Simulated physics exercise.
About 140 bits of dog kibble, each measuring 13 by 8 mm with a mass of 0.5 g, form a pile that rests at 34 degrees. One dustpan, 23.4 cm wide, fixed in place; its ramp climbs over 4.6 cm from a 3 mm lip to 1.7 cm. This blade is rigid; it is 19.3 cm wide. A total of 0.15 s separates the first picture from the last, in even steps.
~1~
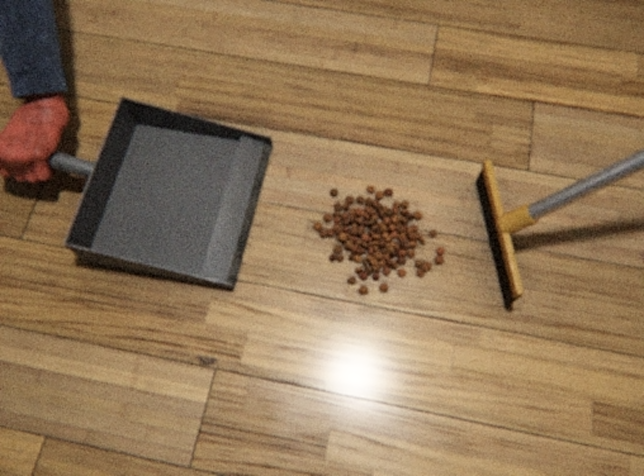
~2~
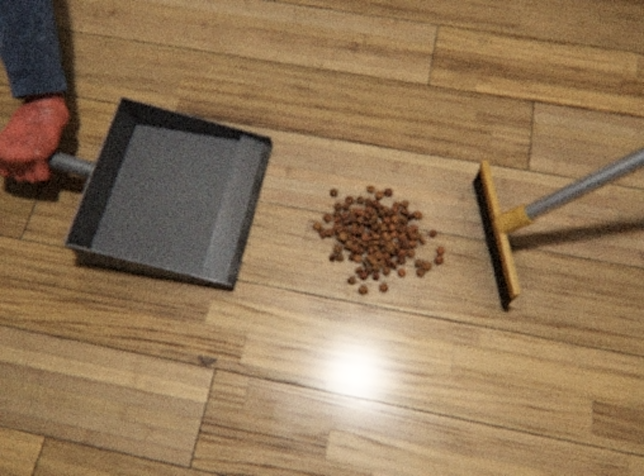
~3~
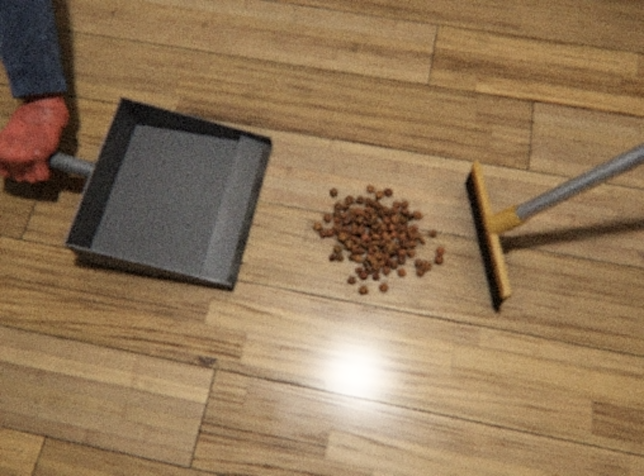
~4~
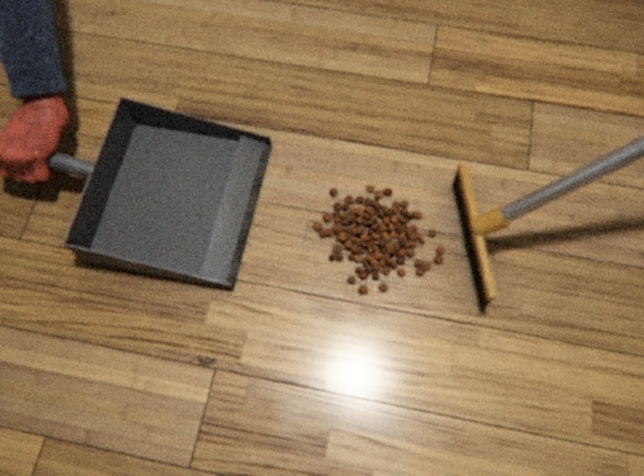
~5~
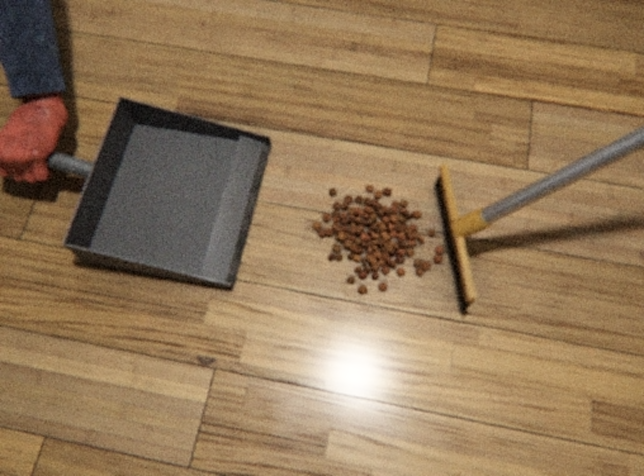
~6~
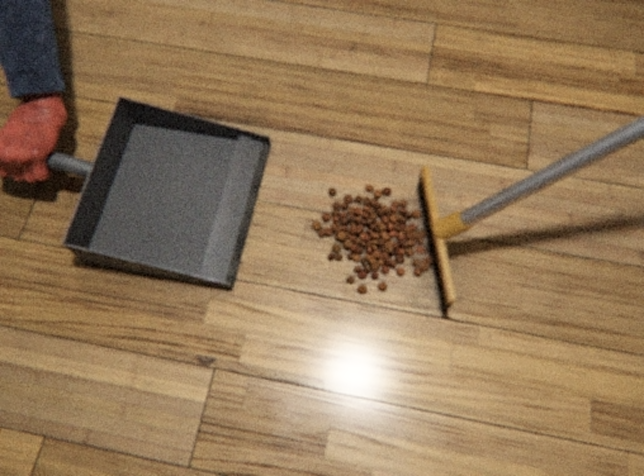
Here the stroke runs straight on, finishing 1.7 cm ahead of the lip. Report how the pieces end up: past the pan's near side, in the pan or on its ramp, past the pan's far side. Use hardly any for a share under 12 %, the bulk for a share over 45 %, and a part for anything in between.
Near side: A part, pan: A part, far side: Hardly any.
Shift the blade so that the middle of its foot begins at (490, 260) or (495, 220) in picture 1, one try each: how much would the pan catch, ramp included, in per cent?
Roughly 20 % and 15 %.
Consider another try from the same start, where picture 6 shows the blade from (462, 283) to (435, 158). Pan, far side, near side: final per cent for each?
The pan gets 5, the far side 0 and the near side 0.
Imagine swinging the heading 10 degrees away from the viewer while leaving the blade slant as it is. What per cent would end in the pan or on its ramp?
Estimate: 15 % in pan or on ramp.
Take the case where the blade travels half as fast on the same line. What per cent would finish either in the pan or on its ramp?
It would be around 20 per cent.
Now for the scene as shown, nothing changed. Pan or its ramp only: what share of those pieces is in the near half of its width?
Roughly 90 percent.
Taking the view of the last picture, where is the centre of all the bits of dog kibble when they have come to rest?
About (248, 253).
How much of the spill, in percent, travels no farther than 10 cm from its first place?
About 5 per cent.
Then, 0.15 s after the last picture, middle of the blade 15 cm from the lip; 0 % over the lip, far side 0 %, near side 0 %.
Then, 0.25 s after the last picture, middle of the blade 7 cm from the lip; 0 % over the lip, far side 0 %, near side 10 %.
Then, 0.48 s after the last picture, middle of the blade 5 cm from the lip; 25 % over the lip, far side 0 %, near side 15 %.
In the end, near side 15 %, pan 20 %, far side 0 %, in front of the lip or behind the blade 60 %.
